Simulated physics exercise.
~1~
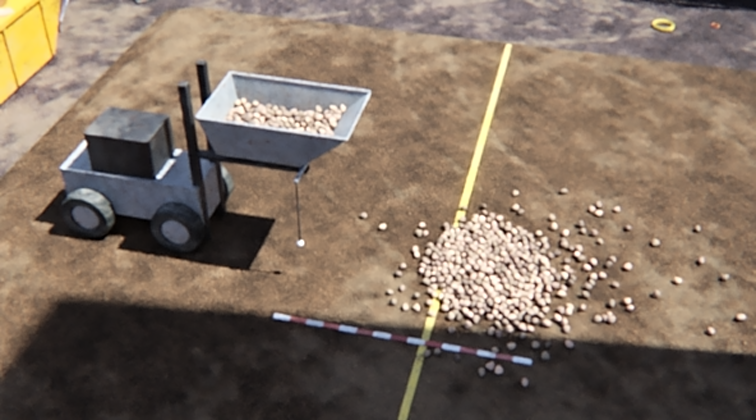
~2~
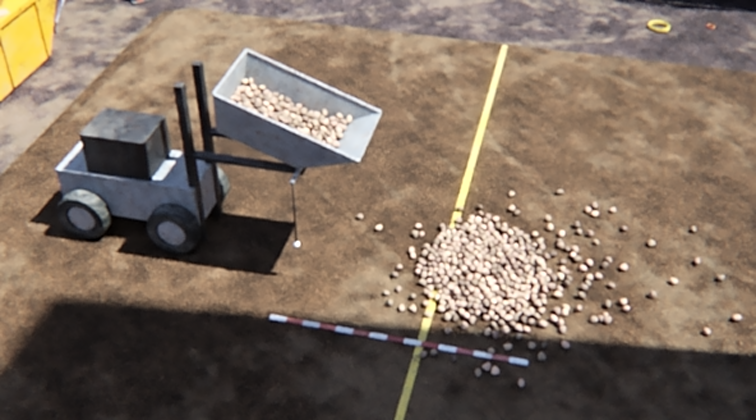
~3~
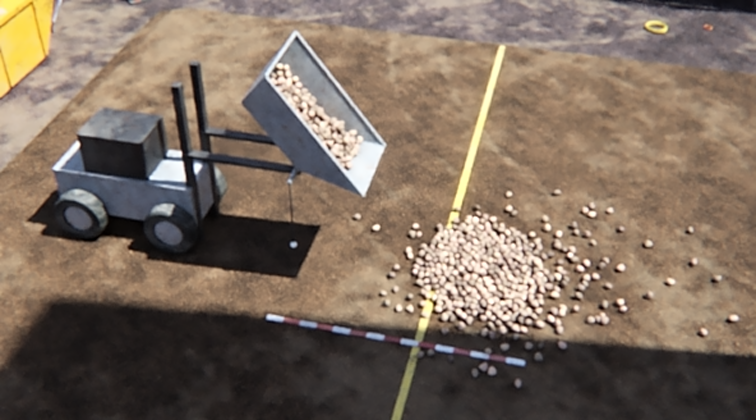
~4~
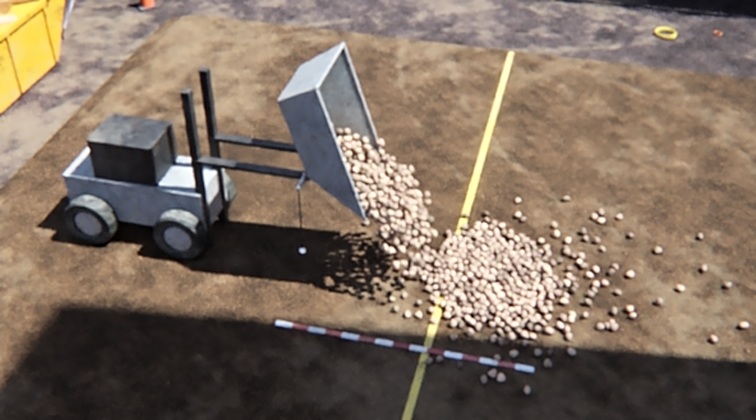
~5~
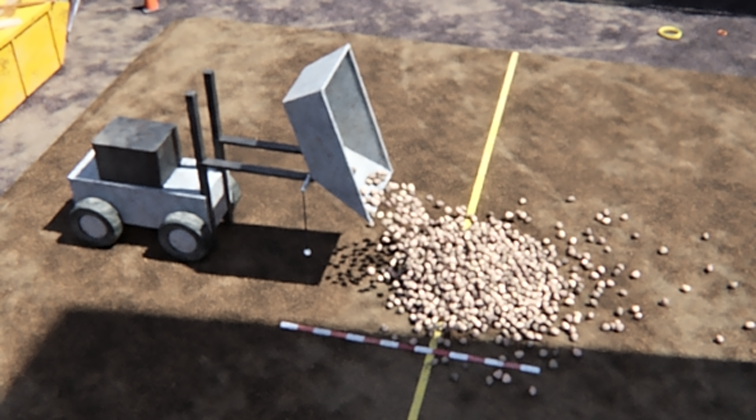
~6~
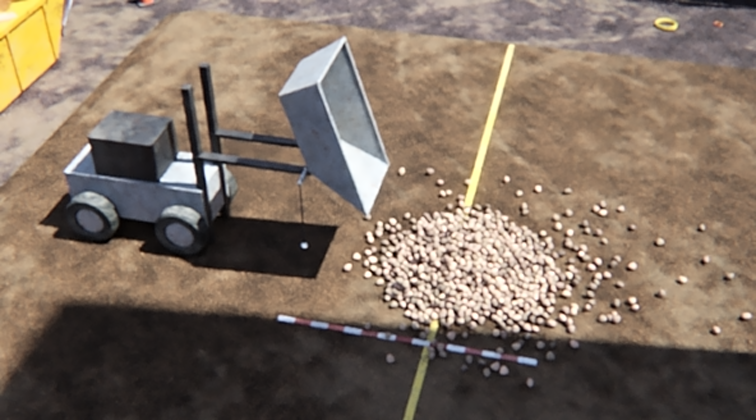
At the start, a small grey loader with black wheels holds a metal skip of pale round stones nearly level, while an earlier heap lies loose on brown ground across a yellow line. The skip begins to tip toward the right, its stones still inside. It tilts more steeply, and the stones bunch toward its lower edge. Then they pour out in a thick stream, landing on the left side of the heap and spreading over the line. The last few slide out, and the empty skip stays steeply tilted above a broader heap straddling the line.
